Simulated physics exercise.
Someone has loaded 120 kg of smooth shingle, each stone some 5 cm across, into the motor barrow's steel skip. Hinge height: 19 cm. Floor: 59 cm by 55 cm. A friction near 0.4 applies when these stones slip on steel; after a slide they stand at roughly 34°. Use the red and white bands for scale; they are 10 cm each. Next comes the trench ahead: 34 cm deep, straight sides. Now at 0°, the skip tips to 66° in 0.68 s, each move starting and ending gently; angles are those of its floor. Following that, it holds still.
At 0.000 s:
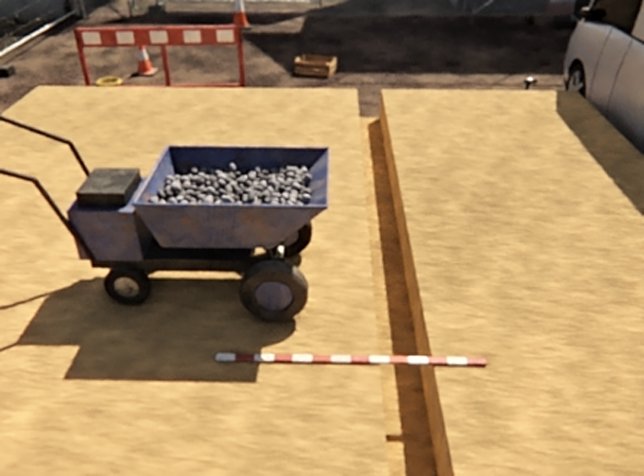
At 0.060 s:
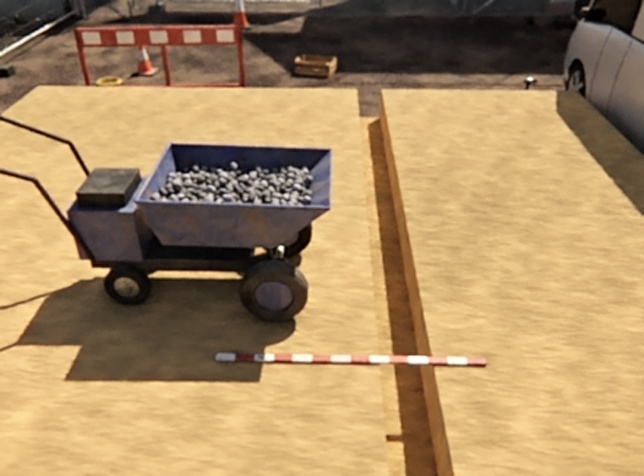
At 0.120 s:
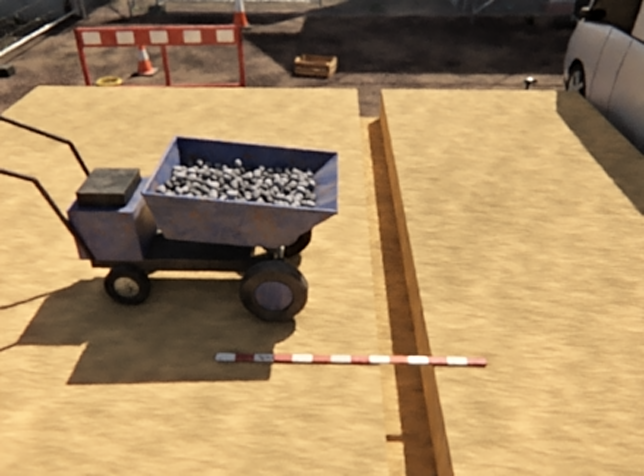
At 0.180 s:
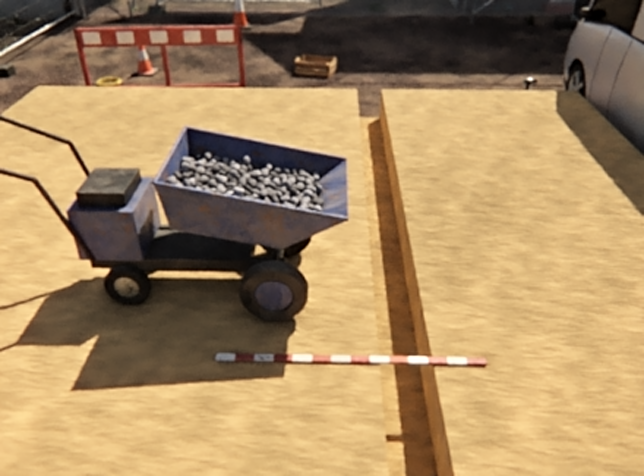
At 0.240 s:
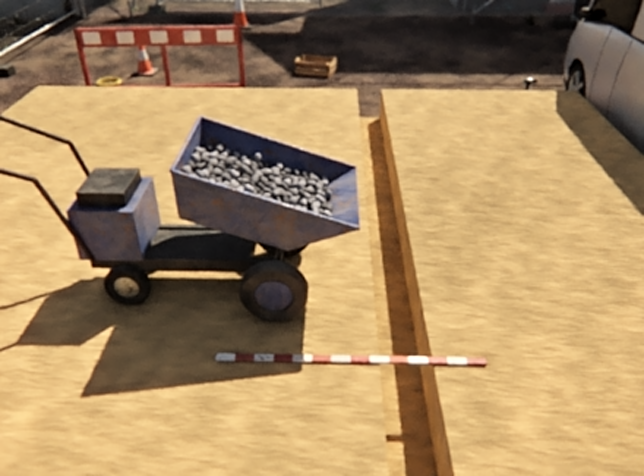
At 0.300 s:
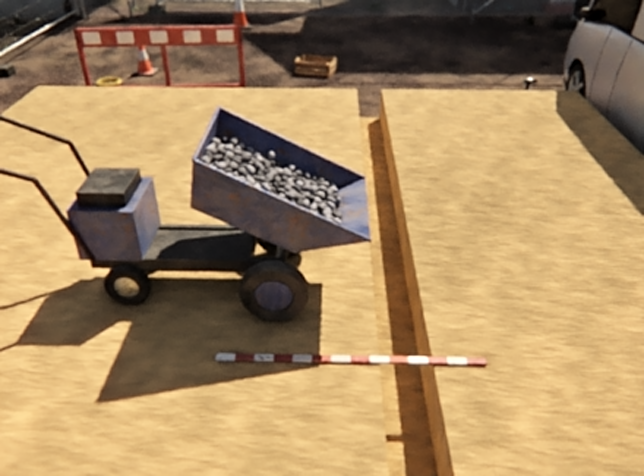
A blue steel skip full of smooth grey stones, mounted on a small motor barrow at the left, is level at first on a sunlit, sandy-coloured surface seen from above and to the side. A narrow trench and a red-and-white striped pole lie nearby, with a barrier, cone and pale vehicle behind. The skip's rear rises steadily, tilting its front lip down rightward, while the barrow and camera stay still.
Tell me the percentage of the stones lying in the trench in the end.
Close to 48 %.
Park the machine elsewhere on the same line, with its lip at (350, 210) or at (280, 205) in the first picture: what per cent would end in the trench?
I'd expect some 25 per cent, then some 85.
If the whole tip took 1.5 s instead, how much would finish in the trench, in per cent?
My guess is near 60 percent.
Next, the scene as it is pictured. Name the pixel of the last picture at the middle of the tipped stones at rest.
Somewhere near pixel (426, 285).
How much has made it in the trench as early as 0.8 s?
I'd say near 15 per cent at that time.
After 0.5 s the floor is at 56°; 100 % in the skip; the foremost stones are at (370, 250).
After 0.8 s the floor is at 66°; 79 % in the skip, 16 % in the trench, 5 % past the trench; the foremost stones are at (439, 293).
After 1.1 s the floor is at 66°; 15 % in the skip, 35 % in the trench, 50 % past the trench; the foremost stones are at (564, 284).
After 3.1 s the floor is at 66°; 0 % in the skip, 48 % in the trench, 52 % past the trench; the foremost stones are past the picture's edge.
